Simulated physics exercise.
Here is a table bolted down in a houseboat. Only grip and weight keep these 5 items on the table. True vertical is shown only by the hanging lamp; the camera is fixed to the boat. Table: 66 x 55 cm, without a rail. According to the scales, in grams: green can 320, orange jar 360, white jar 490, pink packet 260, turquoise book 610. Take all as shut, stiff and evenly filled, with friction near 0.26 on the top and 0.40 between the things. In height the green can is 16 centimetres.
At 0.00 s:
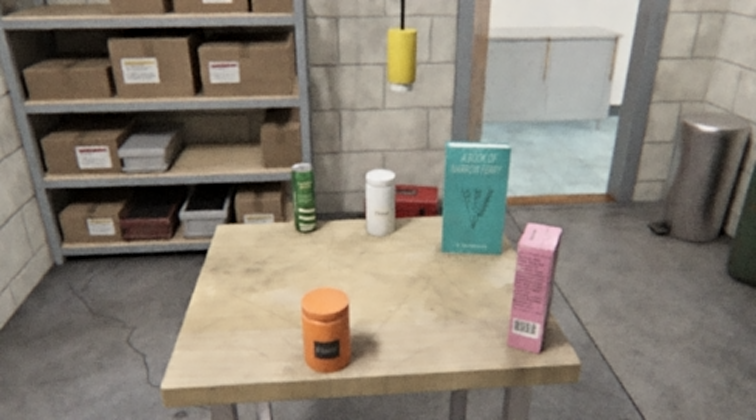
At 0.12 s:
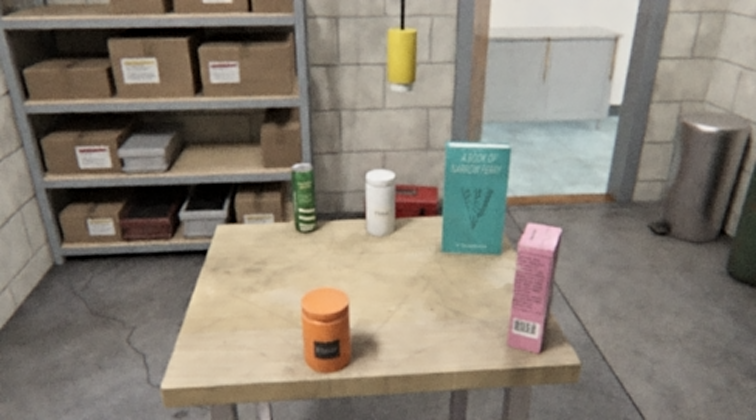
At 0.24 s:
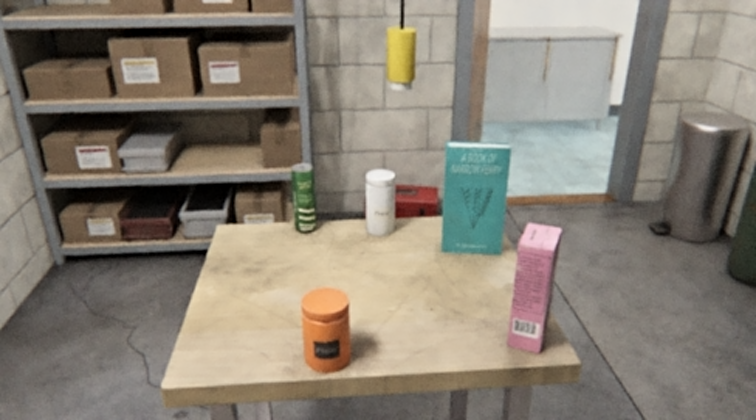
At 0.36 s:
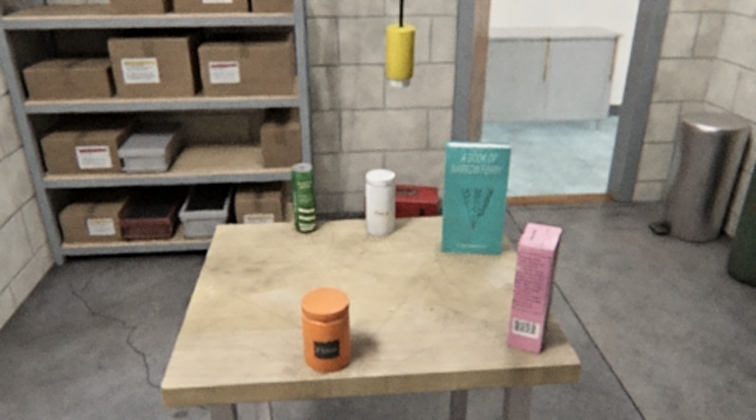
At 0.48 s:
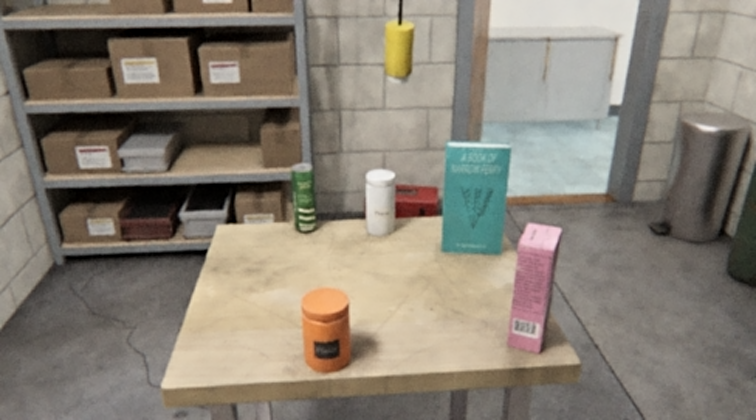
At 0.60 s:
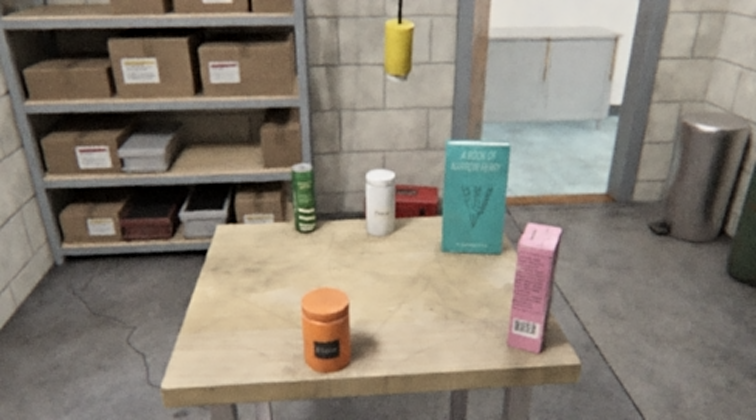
A wooden table holding five objects stays still while the yellow hanging lamp shifts slightly.
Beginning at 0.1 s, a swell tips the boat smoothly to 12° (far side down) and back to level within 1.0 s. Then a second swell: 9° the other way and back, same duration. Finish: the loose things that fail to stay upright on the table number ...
They number a single one.
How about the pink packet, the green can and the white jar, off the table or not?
Outcome: The pink packet remains on its support; the green can remains on its support; the white jar remains on its support.
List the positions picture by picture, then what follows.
In the first picture, boat level; green can (304, 199); orange jar (326, 330).
In the second picture, boat level; turquoise book (474, 200); white jar (380, 203).
In the third picture, heel 2°, far side down; pink packet (534, 288); turquoise book (474, 200).
In the fourth picture, heel 6°, far side down; white jar (380, 203); pink packet (534, 288).
In the fifth picture, heel 10°, far side down; turquoise book (474, 199); white jar (380, 203).
In the sixth picture, heel 12°, far side down; green can (304, 199); orange jar (326, 330).
By 1.10 s, boat level; turquoise book now off the table.
By 1.40 s, heel 6°, near side down.
When it is over (2.6 s), off the table, turquoise book; the other 4 within 5 cm of the start. In the last view, green can near (304, 199), orange jar near (326, 330).
